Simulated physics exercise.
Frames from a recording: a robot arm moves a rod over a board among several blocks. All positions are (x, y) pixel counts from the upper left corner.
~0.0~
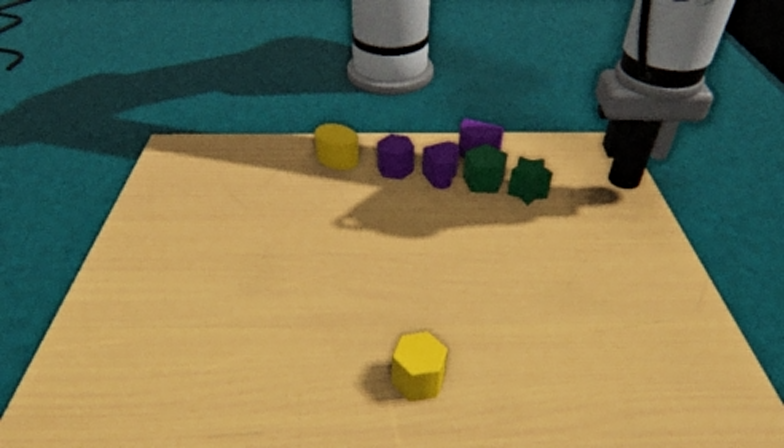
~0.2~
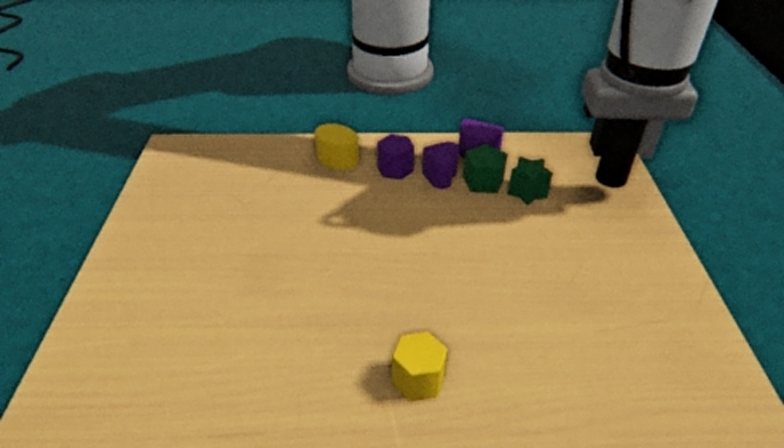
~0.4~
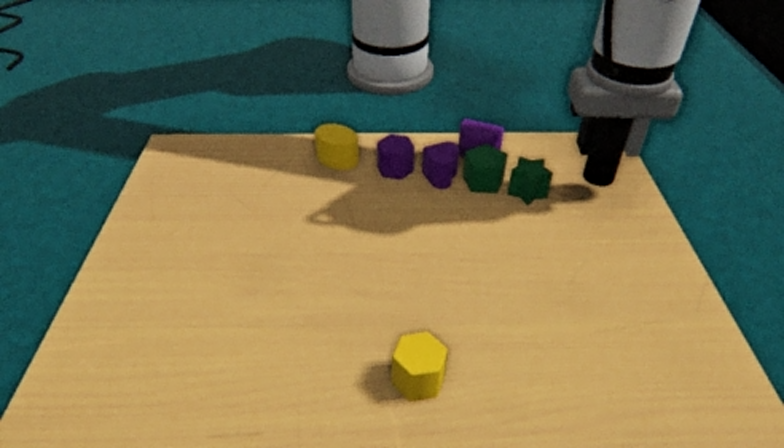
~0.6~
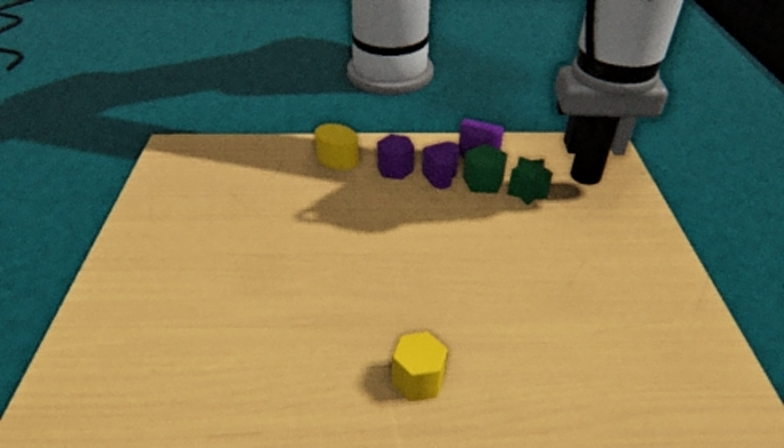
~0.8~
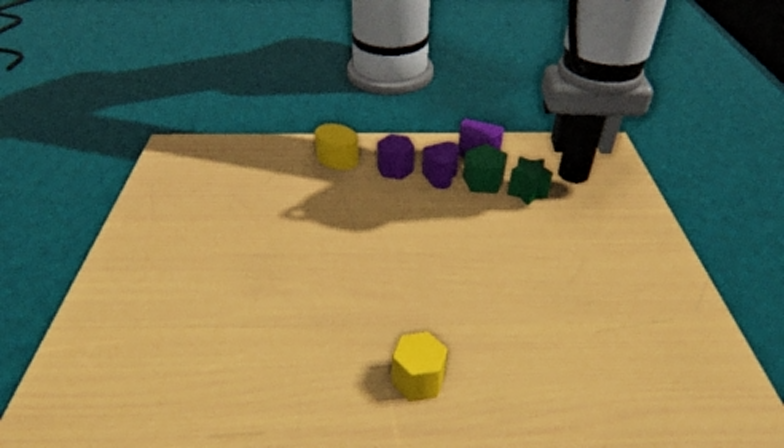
On a light wooden board, a row of yellow, purple and green blocks sits along the far edge, with a lone yellow block nearer the front. A robot arm holding a dark rod moves slowly left from the far right corner, nearing the green star, while the blocks stay still.
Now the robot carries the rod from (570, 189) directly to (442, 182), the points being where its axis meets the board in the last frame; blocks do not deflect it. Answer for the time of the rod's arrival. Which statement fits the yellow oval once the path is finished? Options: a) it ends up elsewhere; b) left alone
That would be a.
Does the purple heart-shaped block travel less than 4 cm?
No.
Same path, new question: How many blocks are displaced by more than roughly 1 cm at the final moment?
It looks like three or more blocks will be pushed more than about 1 cm.
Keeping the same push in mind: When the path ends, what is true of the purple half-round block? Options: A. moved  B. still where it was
Correct choice: B.
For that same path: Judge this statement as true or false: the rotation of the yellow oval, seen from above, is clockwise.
False.
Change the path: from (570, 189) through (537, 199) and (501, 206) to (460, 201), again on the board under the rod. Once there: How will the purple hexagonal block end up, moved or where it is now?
It gets pushed out of place.
On the path given first. One third of the way, rod at (529, 172); purple heart-shaped block at (436, 150); green pentagonal block at (470, 155); green star at (505, 166).
Two thirds of the way, rod at (486, 170); yellow oval at (330, 131); purple heart-shaped block at (394, 151), turned 20° anticlockwise; green pentagonal block at (427, 154); green star at (460, 163).
At the end, rod at (443, 168); yellow oval at (320, 127), turned 25° anticlockwise; purple heart-shaped block at (350, 157); purple half-round block still; green pentagonal block at (384, 161), turned 25° anticlockwise; green star at (420, 165), turned 25° anticlockwise.
